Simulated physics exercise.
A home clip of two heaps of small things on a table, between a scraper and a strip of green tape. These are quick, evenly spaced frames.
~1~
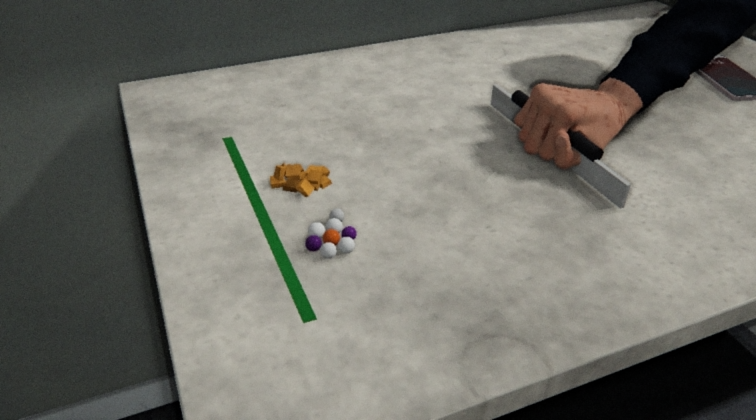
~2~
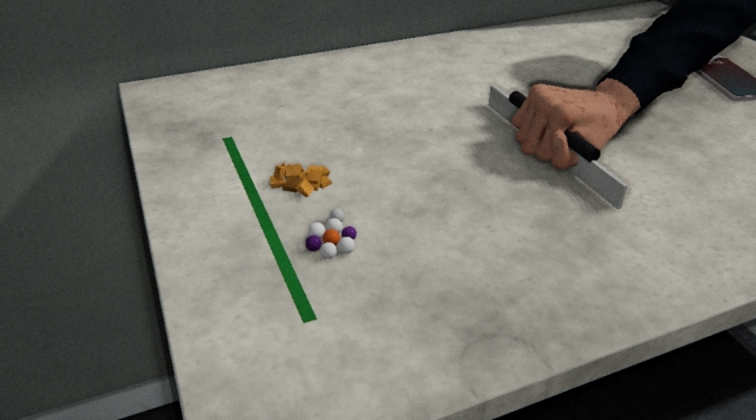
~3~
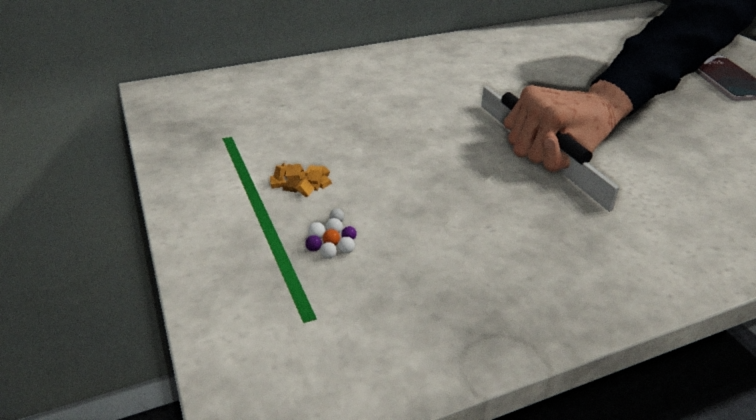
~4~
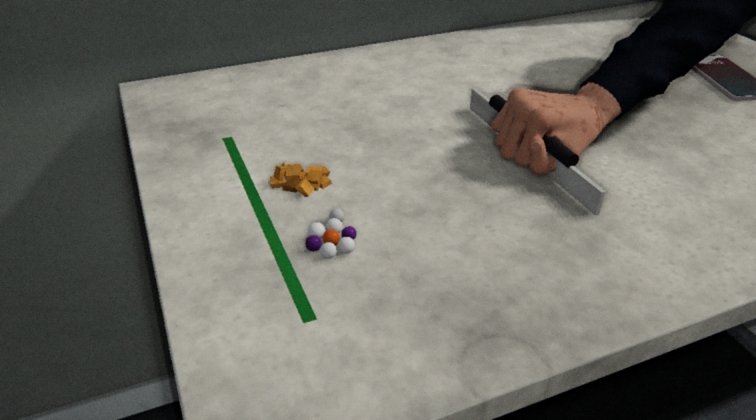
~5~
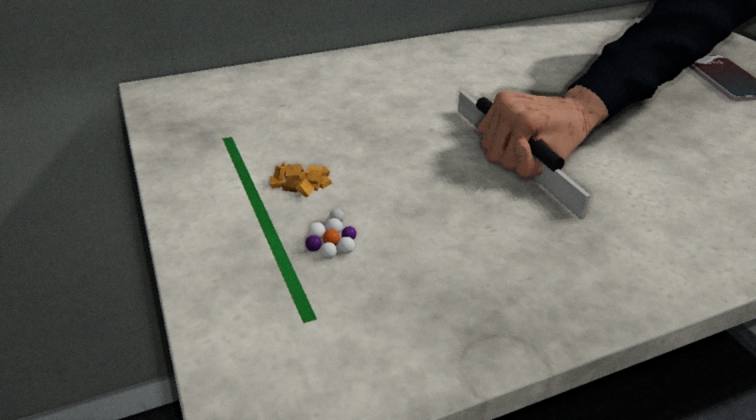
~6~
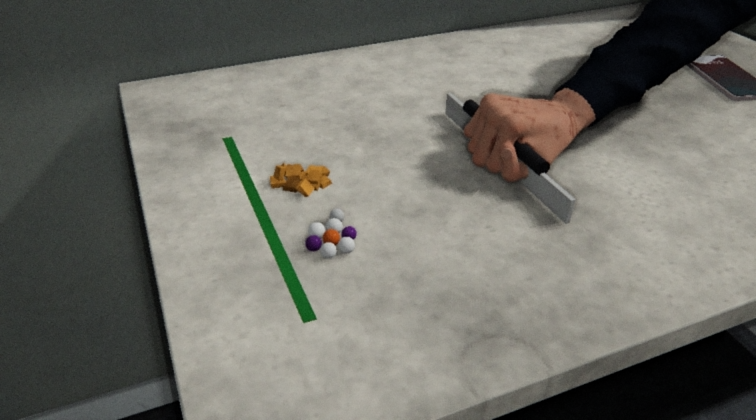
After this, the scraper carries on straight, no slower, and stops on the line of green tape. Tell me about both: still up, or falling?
The near portion partly drops off; the far portion remains up there.
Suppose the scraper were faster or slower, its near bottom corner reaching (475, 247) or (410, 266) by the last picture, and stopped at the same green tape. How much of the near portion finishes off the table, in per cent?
Roughly 100 per cent, and 100 per cent.
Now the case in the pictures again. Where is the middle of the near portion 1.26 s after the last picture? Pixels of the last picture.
Near (160, 277).
Then, 0.48 s after the last picture, scraper still moving, near (381, 166); near portion all on the table, its front near (313, 243); far portion all on the table, its front near (278, 182).
Then, 0.98 s after the last picture, scraper stopped at the green tape; near portion all on the table, its front near (219, 272); far portion all on the table, its front near (199, 189).
Then, 1.26 s after the last picture, scraper stopped at the green tape; near portion a small part over the edge; far portion all on the table, its front near (198, 189).
At rest, scraper stopped at the green tape; near portion all over the edge; far portion all on the table, its front near (198, 189).
